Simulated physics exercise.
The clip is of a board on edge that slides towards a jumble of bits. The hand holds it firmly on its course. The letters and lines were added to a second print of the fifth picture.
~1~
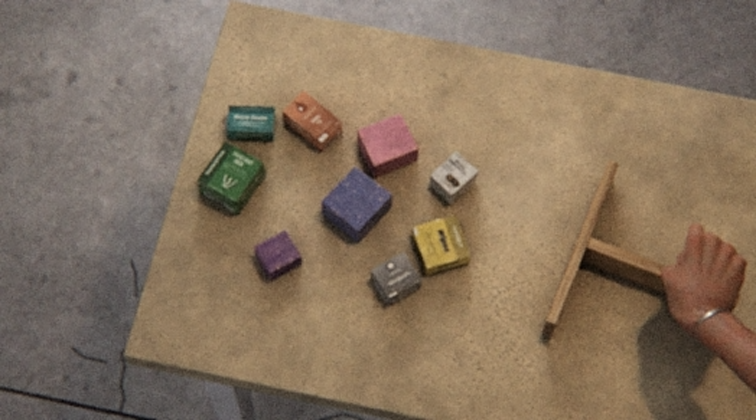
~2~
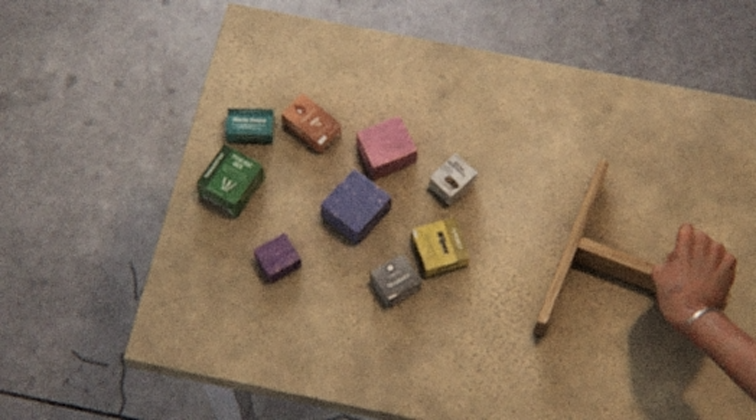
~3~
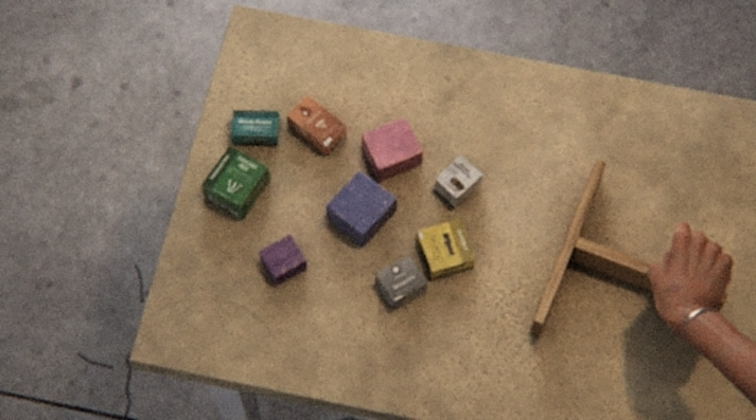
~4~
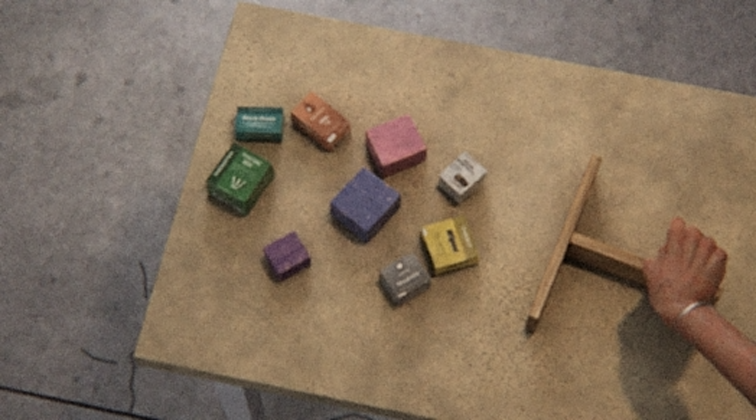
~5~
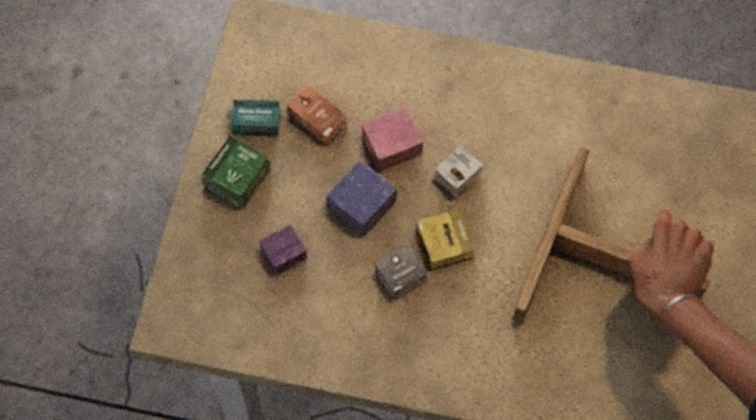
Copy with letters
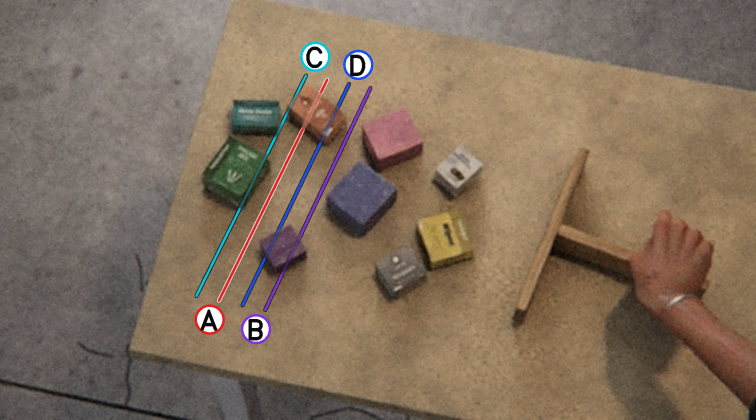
A hand at the right grips a wooden T-shaped pusher, its long board on edge, on a tan tabletop seen from above, with grey concrete floor around it. Small boxes and blocks lie scattered to the left: turquoise, orange and green at the far side, pink, blue-purple and purple nearer the middle, and white, yellow and grey closest to the board. The hand slides the board slowly leftward a short way, leaving a gap, while the boxes stay put and the view wavers slightly.
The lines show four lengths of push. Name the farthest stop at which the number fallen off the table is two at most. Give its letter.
Up to line C.
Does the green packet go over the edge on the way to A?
By then, yes.
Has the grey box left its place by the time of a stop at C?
Yes.
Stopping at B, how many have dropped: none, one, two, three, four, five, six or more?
In all, none.
On the marked copy, A at (275, 187); B at (319, 195); C at (253, 182); D at (297, 191).
With C. Early on, board (445, 205); grey box (387, 272); white box (441, 169).
Further on, board (338, 184); green packet (216, 167); turquoise box (244, 118).
At the end, board (255, 168); green packet over the edge; blue block (183, 160); one fallen.
As for the rest, A is within the limit but short; B is within the limit but short; D is within the limit but short.
